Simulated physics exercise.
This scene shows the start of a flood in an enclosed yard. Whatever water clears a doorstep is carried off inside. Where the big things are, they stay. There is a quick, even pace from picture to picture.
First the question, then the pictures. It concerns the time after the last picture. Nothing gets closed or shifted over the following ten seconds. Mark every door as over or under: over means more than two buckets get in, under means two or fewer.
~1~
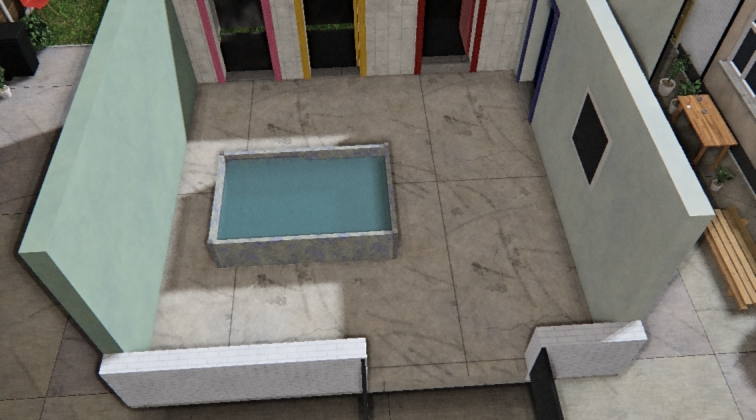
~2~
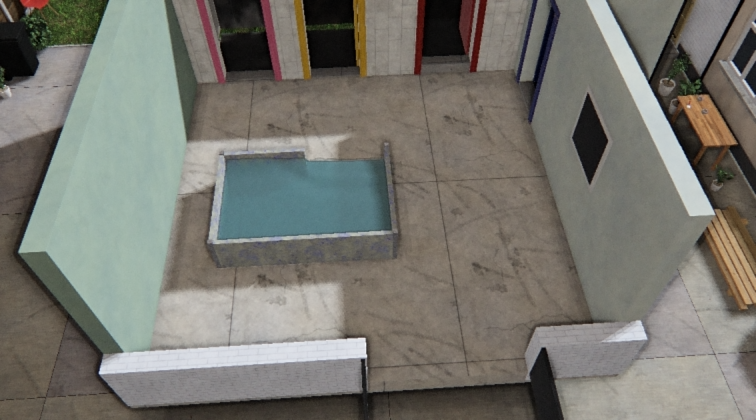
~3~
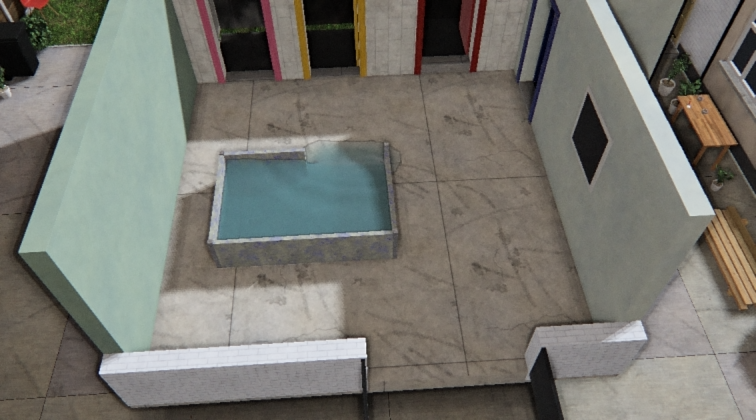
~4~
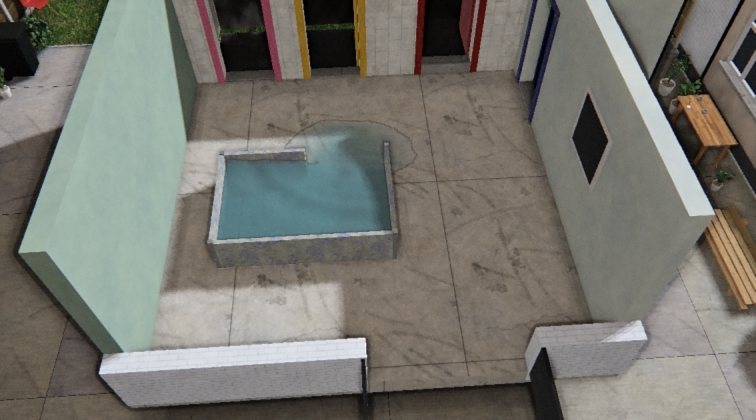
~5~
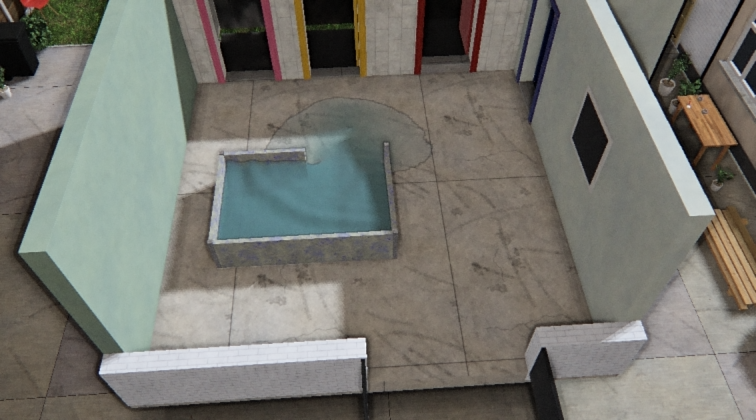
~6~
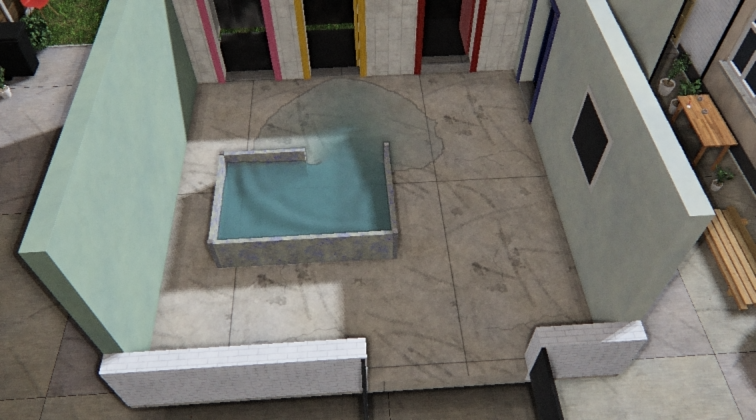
Pink door - over; red door - under; blue door - over; yellow door - over.
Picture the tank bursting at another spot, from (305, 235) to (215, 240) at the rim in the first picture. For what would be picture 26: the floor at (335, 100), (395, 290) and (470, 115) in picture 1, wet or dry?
Taking the points in order: Unwetted, swamped and unwetted.
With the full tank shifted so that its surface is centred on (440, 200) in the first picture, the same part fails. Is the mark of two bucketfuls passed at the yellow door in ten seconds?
Briefly, yellow crosses the line.
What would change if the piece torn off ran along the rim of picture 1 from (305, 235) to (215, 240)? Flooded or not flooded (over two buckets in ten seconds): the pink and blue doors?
Pink door: Crosses the line; blue door: Falls short.
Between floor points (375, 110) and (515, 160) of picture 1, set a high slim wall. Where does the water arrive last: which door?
The blue-painted one.
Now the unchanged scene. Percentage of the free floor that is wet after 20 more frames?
Share estimate: About 40 per cent.
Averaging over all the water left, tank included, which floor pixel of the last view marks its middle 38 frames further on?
The water centres close to (366, 166).
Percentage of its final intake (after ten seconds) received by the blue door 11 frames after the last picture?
My guess is about 0 %.
A moment on, water covers 25 % of the floor; the pink door wet at the sill, nothing in, the red door wet at the sill, nothing in, the blue door not reached, the yellow door over two buckets in.
Next, water covers 30 % of the floor; the pink door under two buckets in, the red door wet at the sill, nothing in, the blue door not reached, the yellow door far over two buckets in.
Then, water covers 40 % of the floor; the pink door under two buckets in, the red door wet at the sill, nothing in, the blue door over two buckets in, the yellow door far over two buckets in.
Later, water covers 75 % of the floor; the pink door over two buckets in, the red door wet at the sill, nothing in, the blue door far over two buckets in, the yellow door far over two buckets in.
In the end, water covers 90 % of the floor; the pink door over two buckets in, the red door wet at the sill, nothing in, the blue door far over two buckets in, the yellow door far over two buckets in.
